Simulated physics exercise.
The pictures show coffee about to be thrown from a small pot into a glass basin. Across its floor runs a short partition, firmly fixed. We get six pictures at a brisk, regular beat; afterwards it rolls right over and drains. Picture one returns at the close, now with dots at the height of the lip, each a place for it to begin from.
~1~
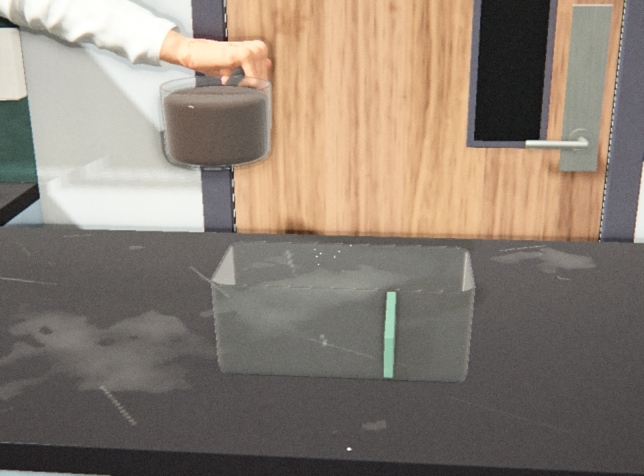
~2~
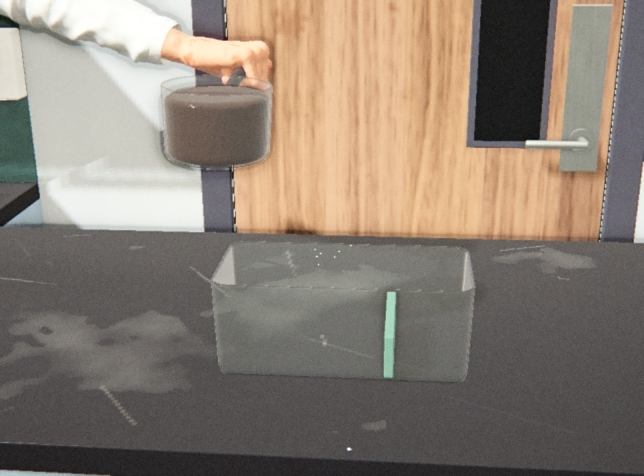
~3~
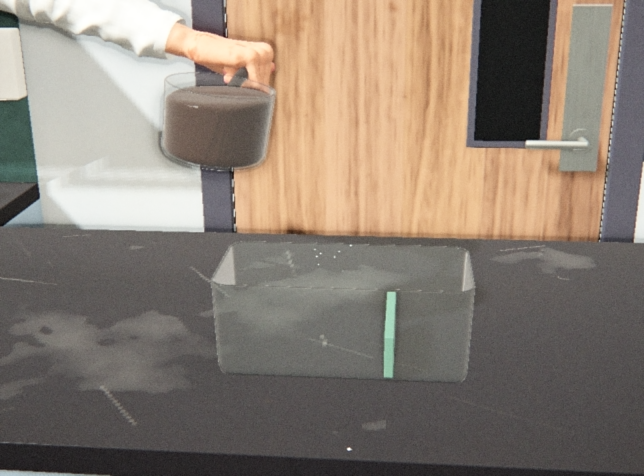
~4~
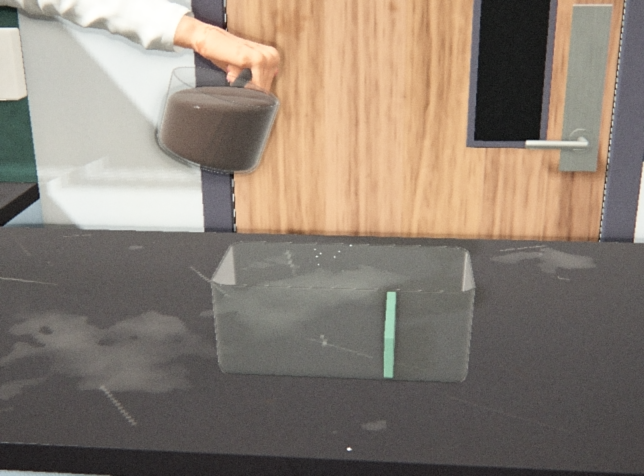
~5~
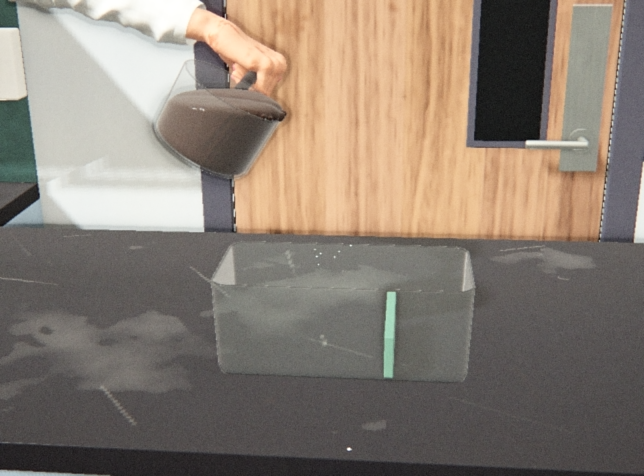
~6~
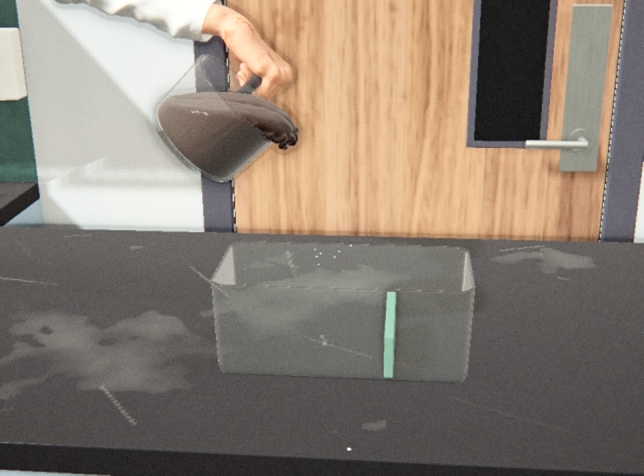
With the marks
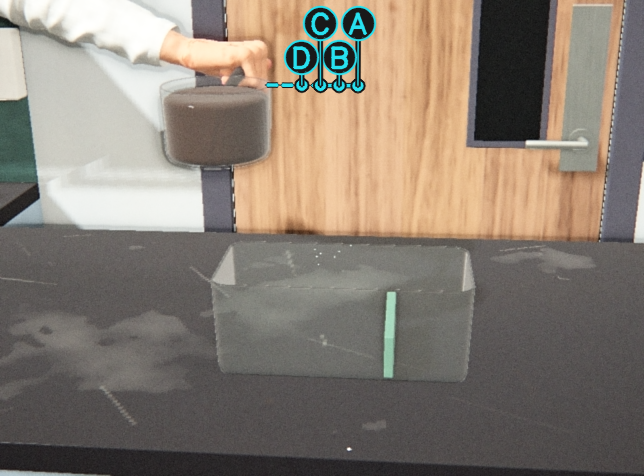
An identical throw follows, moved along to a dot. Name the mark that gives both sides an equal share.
Choose B.
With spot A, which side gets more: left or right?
More ends on the right.
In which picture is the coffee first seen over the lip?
In picture 5.
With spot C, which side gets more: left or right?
The left one.
On the marked copy, A at (357, 85); B at (339, 85); C at (320, 85); D at (301, 85).
With A, about 25 % ends left of the wall and 67 % right of it; 8 % is lost outside.
With B, about 49 % ends left of the wall and 47 % right of it; 5 % is lost outside.
With C, about 70 % ends left of the wall and 26 % right of it; 4 % is lost outside.
With D, about 85 % ends left of the wall and 8 % right of it; 6 % is lost outside.
